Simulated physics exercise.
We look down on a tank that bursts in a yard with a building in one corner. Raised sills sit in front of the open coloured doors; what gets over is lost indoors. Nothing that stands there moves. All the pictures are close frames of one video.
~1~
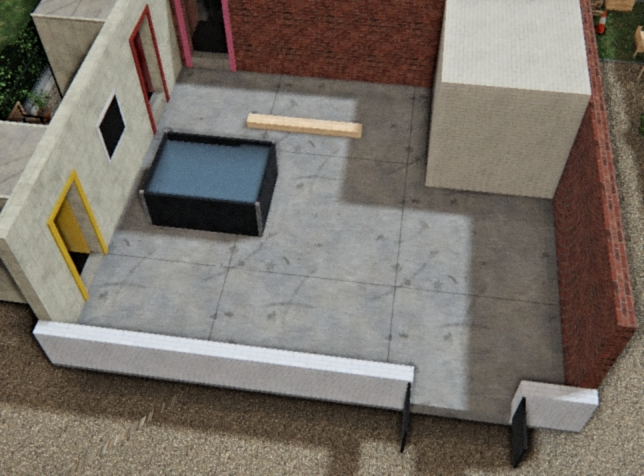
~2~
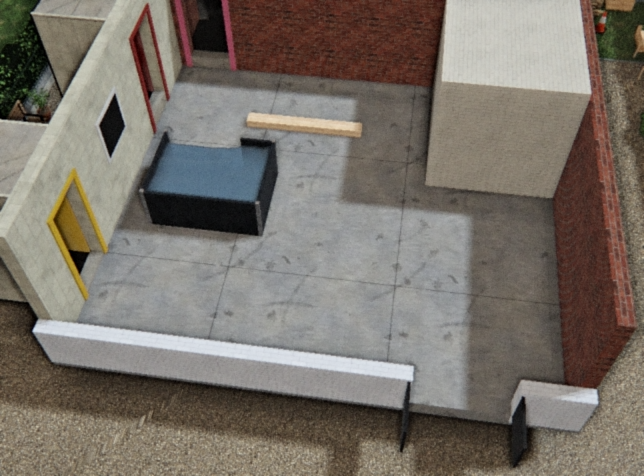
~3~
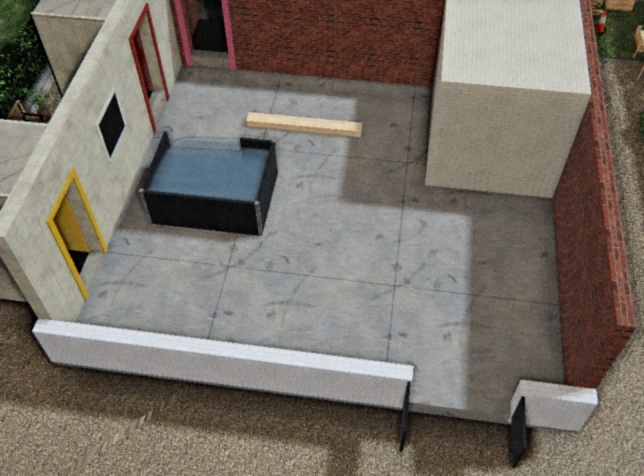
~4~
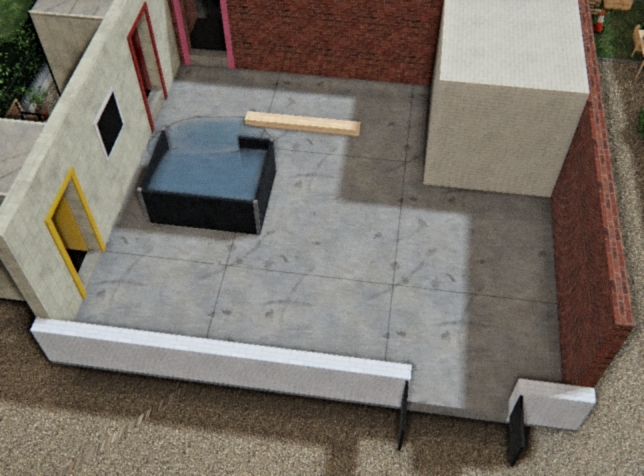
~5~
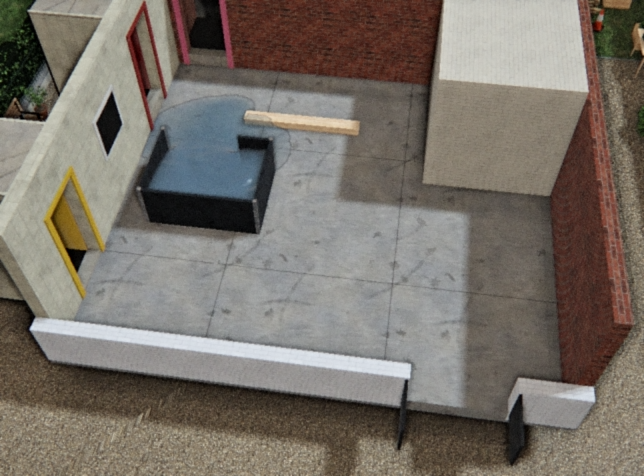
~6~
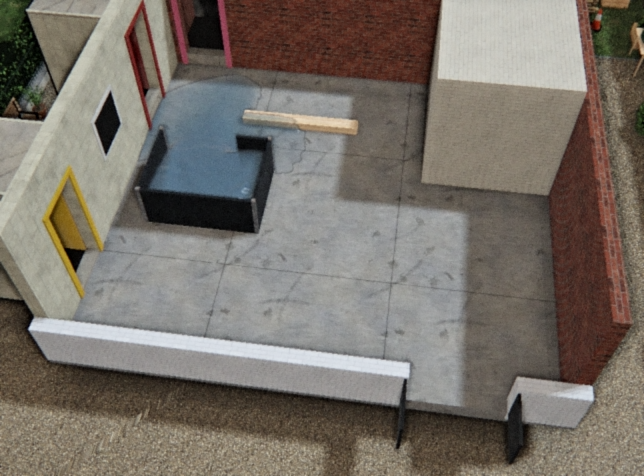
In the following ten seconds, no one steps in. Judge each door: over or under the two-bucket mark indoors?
My call: Pink door, over; red door, under; yellow door, under.
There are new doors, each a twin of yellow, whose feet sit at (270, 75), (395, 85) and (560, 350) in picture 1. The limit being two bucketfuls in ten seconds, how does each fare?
Taken in sequence, they go: Exceeded, exceeded, not exceeded.
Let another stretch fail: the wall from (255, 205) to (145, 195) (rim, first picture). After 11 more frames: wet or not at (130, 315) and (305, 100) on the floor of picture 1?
Respectively, inundated and left dry.
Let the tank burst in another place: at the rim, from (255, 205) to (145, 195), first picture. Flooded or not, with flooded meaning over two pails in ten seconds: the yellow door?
As for the yellow door, it tops the mark.
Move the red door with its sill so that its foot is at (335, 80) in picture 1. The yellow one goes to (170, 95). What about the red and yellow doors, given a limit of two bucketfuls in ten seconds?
So the red door stays beneath the limit; as for the yellow door, it goes beyond the limit.
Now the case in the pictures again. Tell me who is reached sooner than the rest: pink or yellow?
That's the one in pink.
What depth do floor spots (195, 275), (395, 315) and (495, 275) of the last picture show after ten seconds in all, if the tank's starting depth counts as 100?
Respectively near 6, 2 and 2 per cent.
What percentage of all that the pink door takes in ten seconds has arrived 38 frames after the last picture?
Estimate: Some 100 per cent.
A moment on, water covers 20 % of the floor; the pink door under two buckets in, the red door wet at the sill, nothing in, the yellow door not reached.
Next, water covers 25 % of the floor; the pink door far over two buckets in, the red door wet at the sill, nothing in, the yellow door not reached.
Then, water covers 35 % of the floor; the pink door far over two buckets in, the red door wet at the sill, nothing in, the yellow door not reached.
Later, water covers 60 % of the floor; the pink door far over two buckets in, the red door wet at the sill, nothing in, the yellow door wet at the sill, nothing in.
In the end, water covers 85 % of the floor; the pink door far over two buckets in, the red door wet at the sill, nothing in, the yellow door wet at the sill, nothing in.
